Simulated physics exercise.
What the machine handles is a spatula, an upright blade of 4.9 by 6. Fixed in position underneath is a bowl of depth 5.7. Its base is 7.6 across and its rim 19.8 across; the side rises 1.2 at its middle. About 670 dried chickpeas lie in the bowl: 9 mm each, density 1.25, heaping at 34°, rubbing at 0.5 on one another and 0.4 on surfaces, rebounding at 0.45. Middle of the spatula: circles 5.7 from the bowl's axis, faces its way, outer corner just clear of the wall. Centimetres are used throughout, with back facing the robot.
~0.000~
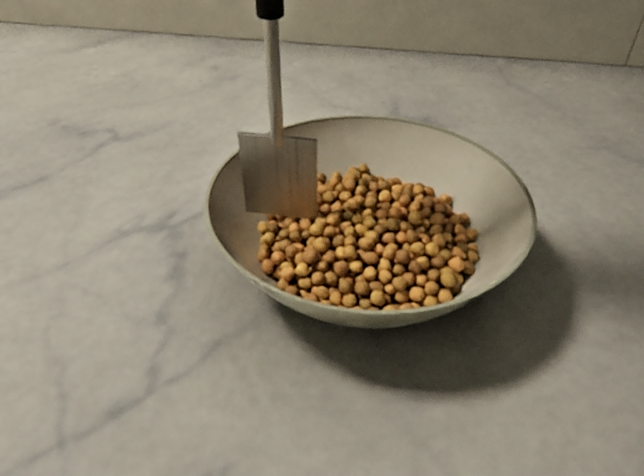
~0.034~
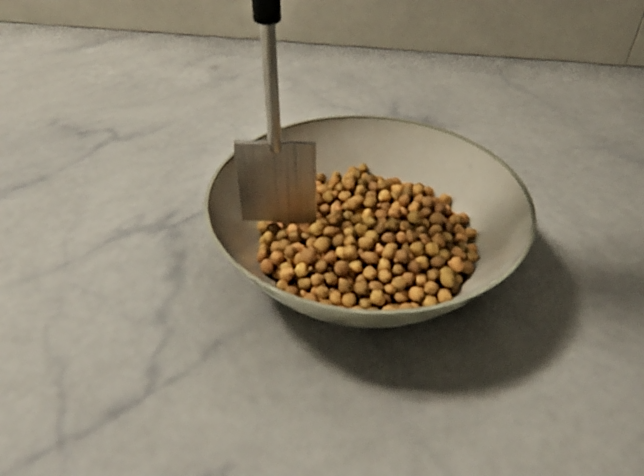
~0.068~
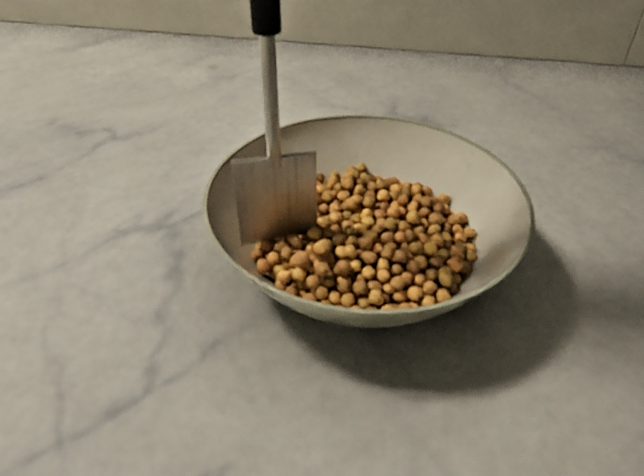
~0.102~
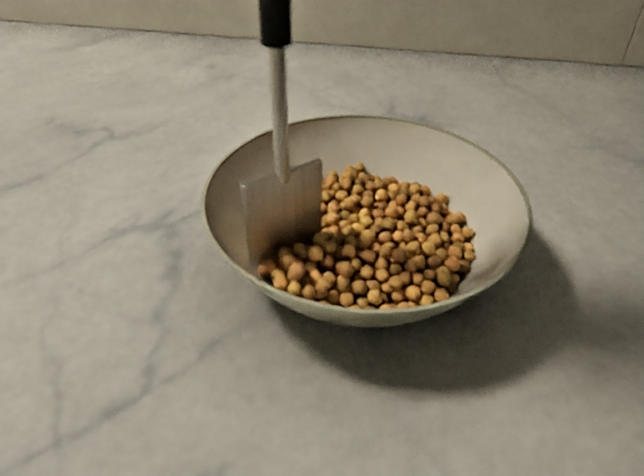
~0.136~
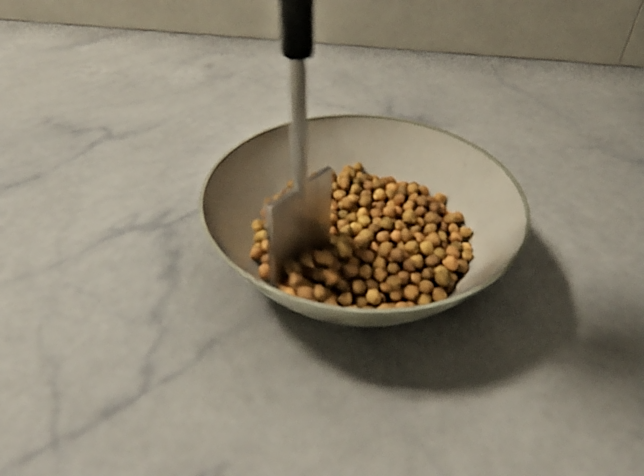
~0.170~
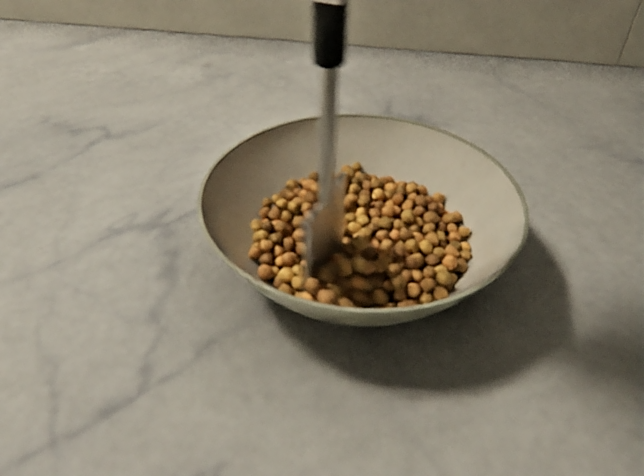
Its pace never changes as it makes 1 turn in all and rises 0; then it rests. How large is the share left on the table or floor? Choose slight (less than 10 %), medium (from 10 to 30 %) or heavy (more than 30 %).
The share is slight.
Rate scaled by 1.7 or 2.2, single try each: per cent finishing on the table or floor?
Around 15 percent on the first try and 20 percent on the second.
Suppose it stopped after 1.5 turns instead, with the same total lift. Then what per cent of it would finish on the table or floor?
Close to 5 in a hundred.
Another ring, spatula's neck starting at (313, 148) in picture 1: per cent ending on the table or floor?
About 0 per cent.
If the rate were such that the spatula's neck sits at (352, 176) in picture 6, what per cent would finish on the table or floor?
About 5 per cent.
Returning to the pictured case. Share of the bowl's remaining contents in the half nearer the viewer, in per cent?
Near 55 per cent of what stays in the bowl.
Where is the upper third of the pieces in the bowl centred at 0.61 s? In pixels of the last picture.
Roughly pixel (318, 193).
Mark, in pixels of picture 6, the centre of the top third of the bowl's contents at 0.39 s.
About (397, 211).
After 0.39 s, 185° round, highest piece 7 above the table; 667 in the bowl.
After 0.61 s, 295° round, highest piece 7 above the table; 647 in the bowl, 14 on the table or floor, 6 in flight or on the tool.
After 0.91 s, 0° round, highest piece 5 above the table; 638 in the bowl, 29 on the table or floor.
After 1.61 s, 0° round, highest piece 5 above the table; 638 in the bowl, 29 on the table or floor.
In the end, 638 in the bowl, 29 on the table or floor. That is 4 % on the table or floor.
